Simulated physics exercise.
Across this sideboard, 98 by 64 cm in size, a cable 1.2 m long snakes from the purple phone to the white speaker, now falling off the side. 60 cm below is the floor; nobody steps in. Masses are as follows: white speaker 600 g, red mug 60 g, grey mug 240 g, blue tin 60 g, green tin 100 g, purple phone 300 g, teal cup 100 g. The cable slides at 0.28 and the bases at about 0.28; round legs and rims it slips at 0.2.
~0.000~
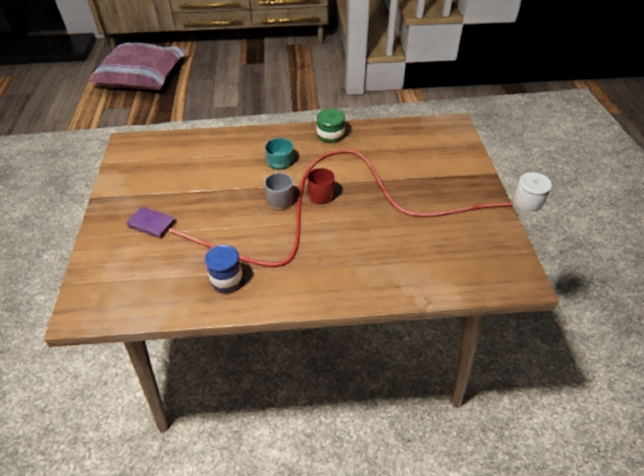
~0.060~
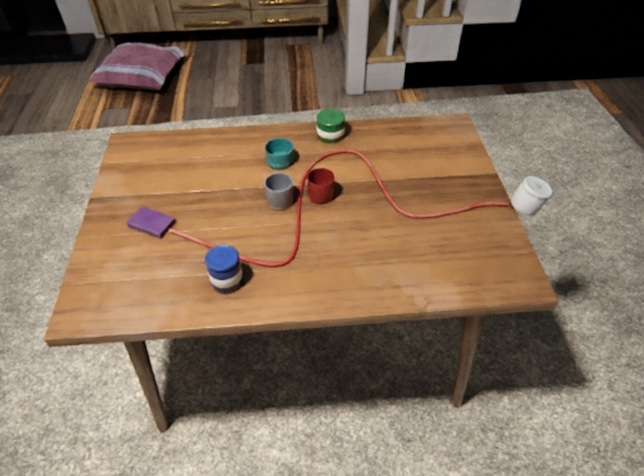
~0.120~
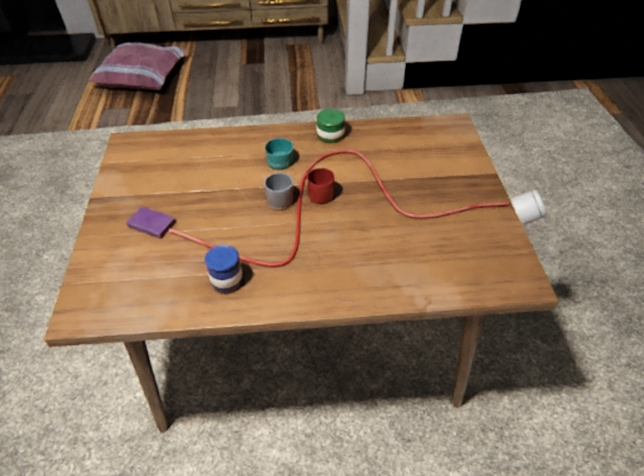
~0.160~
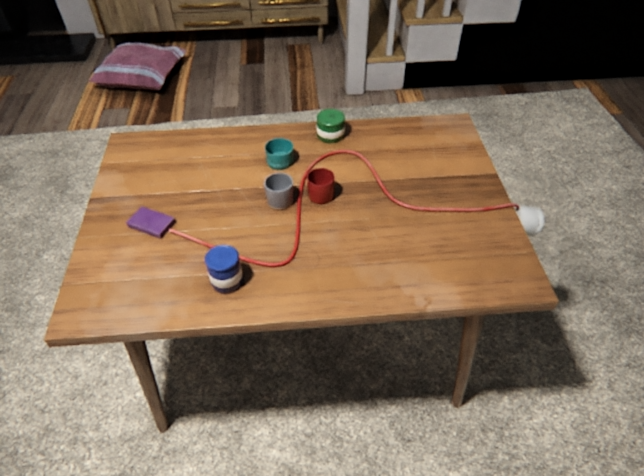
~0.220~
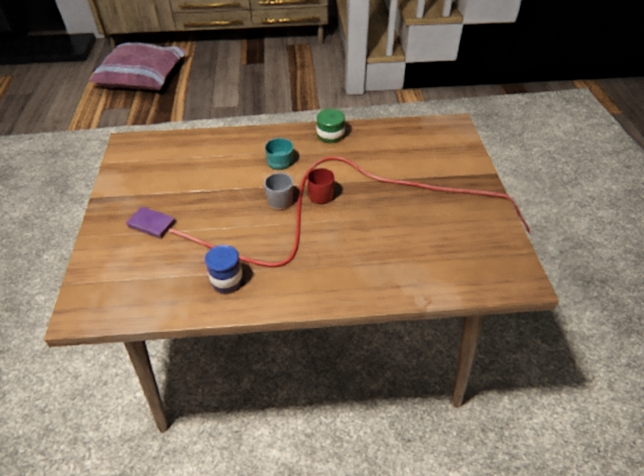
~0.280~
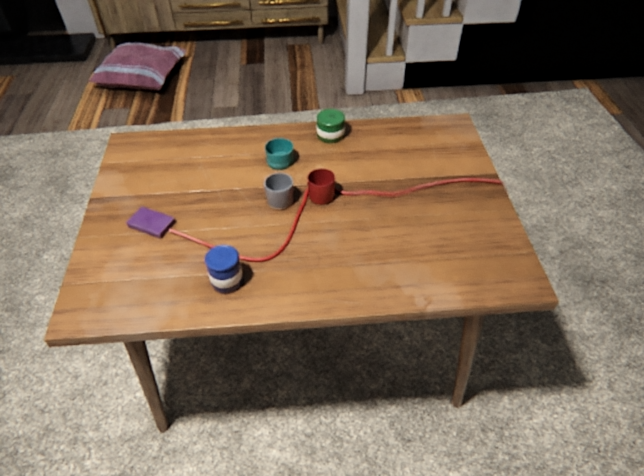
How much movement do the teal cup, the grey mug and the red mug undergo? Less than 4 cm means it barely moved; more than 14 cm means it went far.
In the end the teal cup barely moves, the grey mug barely moves, the red mug goes far.
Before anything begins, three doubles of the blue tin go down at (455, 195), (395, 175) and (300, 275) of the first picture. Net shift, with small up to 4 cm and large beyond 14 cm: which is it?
First: A slight shift; second: A slight shift; third: A slight shift.
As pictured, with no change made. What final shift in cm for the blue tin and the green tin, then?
The blue tin ends up around 0 cm from its start and the green tin around 0 cm.
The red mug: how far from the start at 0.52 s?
Approx. shift - red mug 30 cm.
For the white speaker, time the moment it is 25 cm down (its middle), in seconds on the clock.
Around 0.28 seconds on the clock.
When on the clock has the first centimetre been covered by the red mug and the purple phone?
The red mug at 0.32 seconds and the purple phone at 0.40 seconds.
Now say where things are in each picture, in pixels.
In the first picture, shows, teal cup (279, 147); grey mug (279, 182); red mug (321, 177); cable runs through (464, 209) (379, 181) (316, 161) (298, 229).
In the second picture, shows, white speaker (535, 186); cable runs through (462, 210) (316, 161).
In the third picture, shows, white speaker (528, 208); cable runs through (462, 209) (316, 161).
In the fourth picture, shows, white speaker (524, 221); cable runs through (475, 210) (316, 161).
In the fifth picture, shows, cable runs through (511, 200) (319, 162).
In the sixth picture, shows, teal cup (279, 147); grey mug (279, 182); red mug (321, 177); cable runs through (460, 180) (365, 192) (298, 216).
After 0.5 s, the cable's tail end at (213, 204); red mug 28 cm off its start, purple phone 10 cm off its start, white speaker over the edge.
After 0.7 s, the cable's tail end at (234, 198); red mug over the edge, purple phone 16 cm off its start, white speaker over the edge.
After 1.0 s, the cable's tail end at (234, 198); red mug over the edge, purple phone 16 cm off its start at (222, 207), white speaker over the edge.
After 1.2 s, the cable's tail end at (234, 198); red mug over the edge, purple phone 16 cm off its start, white speaker over the edge.
After 2.4 s, the cable's tail end at (234, 198); red mug over the edge, grey mug 1 cm off its start at (278, 180), teal cup 0 cm off its start at (279, 147), purple phone 16 cm off its start at (222, 207).
